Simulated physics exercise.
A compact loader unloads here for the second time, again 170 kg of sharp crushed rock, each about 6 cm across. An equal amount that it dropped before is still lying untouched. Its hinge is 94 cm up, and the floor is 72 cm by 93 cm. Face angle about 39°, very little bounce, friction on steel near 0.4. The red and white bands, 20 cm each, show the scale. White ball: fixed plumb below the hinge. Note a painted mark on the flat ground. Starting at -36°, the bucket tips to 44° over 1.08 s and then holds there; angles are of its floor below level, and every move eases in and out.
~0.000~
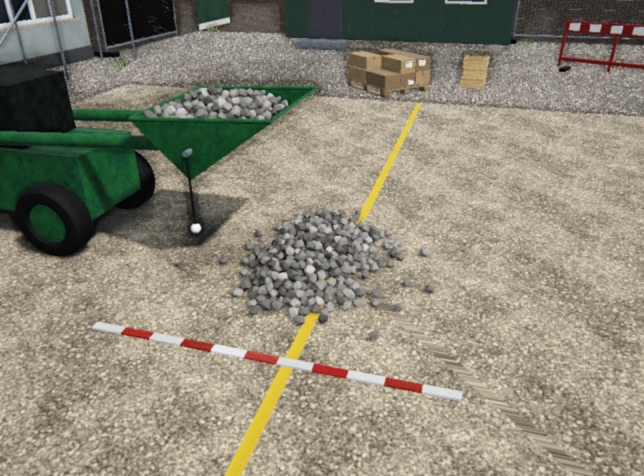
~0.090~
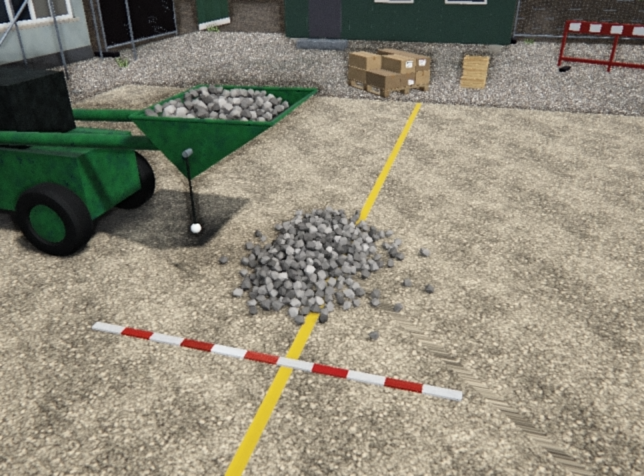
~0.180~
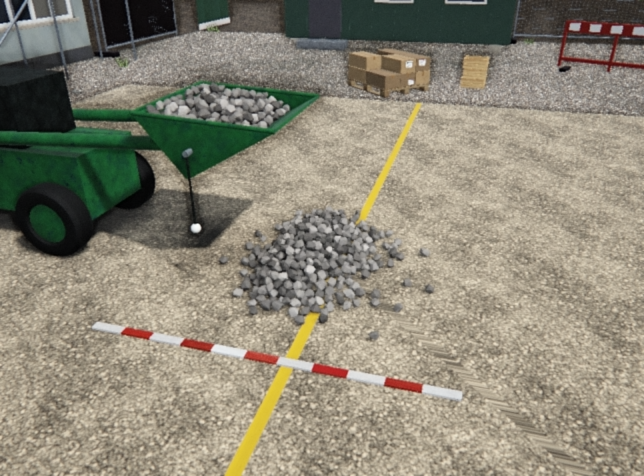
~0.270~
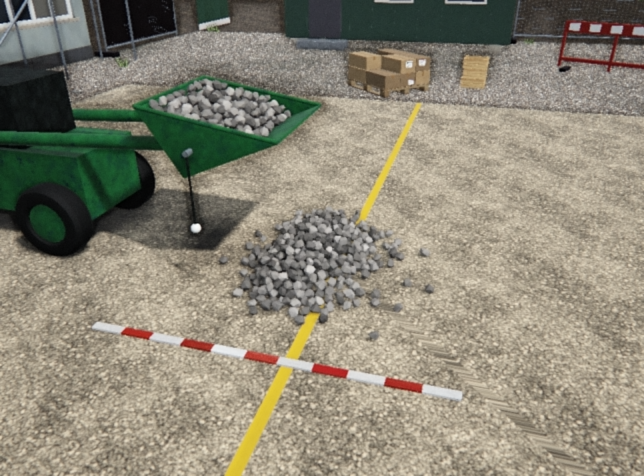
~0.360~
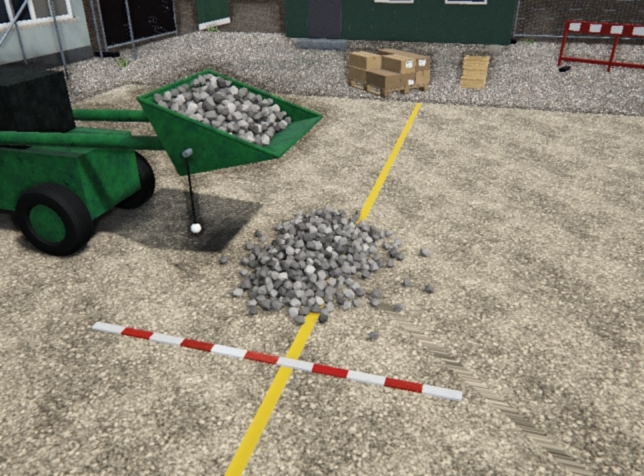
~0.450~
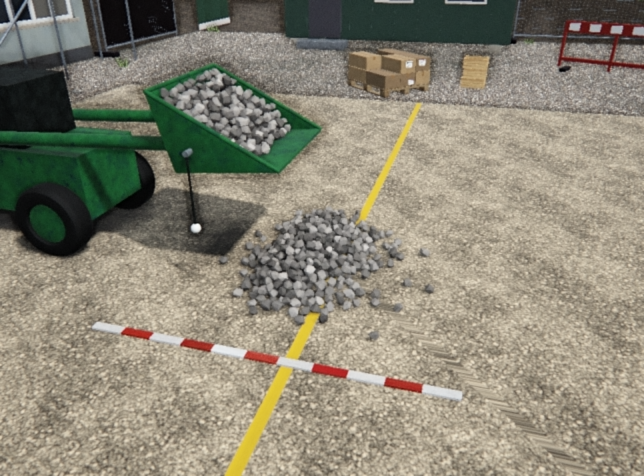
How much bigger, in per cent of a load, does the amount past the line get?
About 23 per cent bigger.
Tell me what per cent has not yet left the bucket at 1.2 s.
Held: Around 60 % of the load.
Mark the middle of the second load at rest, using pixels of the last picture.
(307, 242).
After 0.8 s the floor is at 32°; in per cent of one load, 100 in the bucket, 80 short of the line, 20 past the line; the foremost stones are at (403, 276).
After 1.2 s the floor is at 44°; in per cent of one load, 60 in the bucket, 119 short of the line, 20 past the line; the foremost stones are at (403, 276).
After 1.5 s the floor is at 44°; in per cent of one load, 4 in the bucket, 163 short of the line, 33 past the line; the foremost stones are at (403, 277).
After 3.9 s the floor is at 44°; in per cent of one load, 0 in the bucket, 157 short of the line, 43 past the line; the foremost stones are at (425, 264). Net gain past the line, 23.
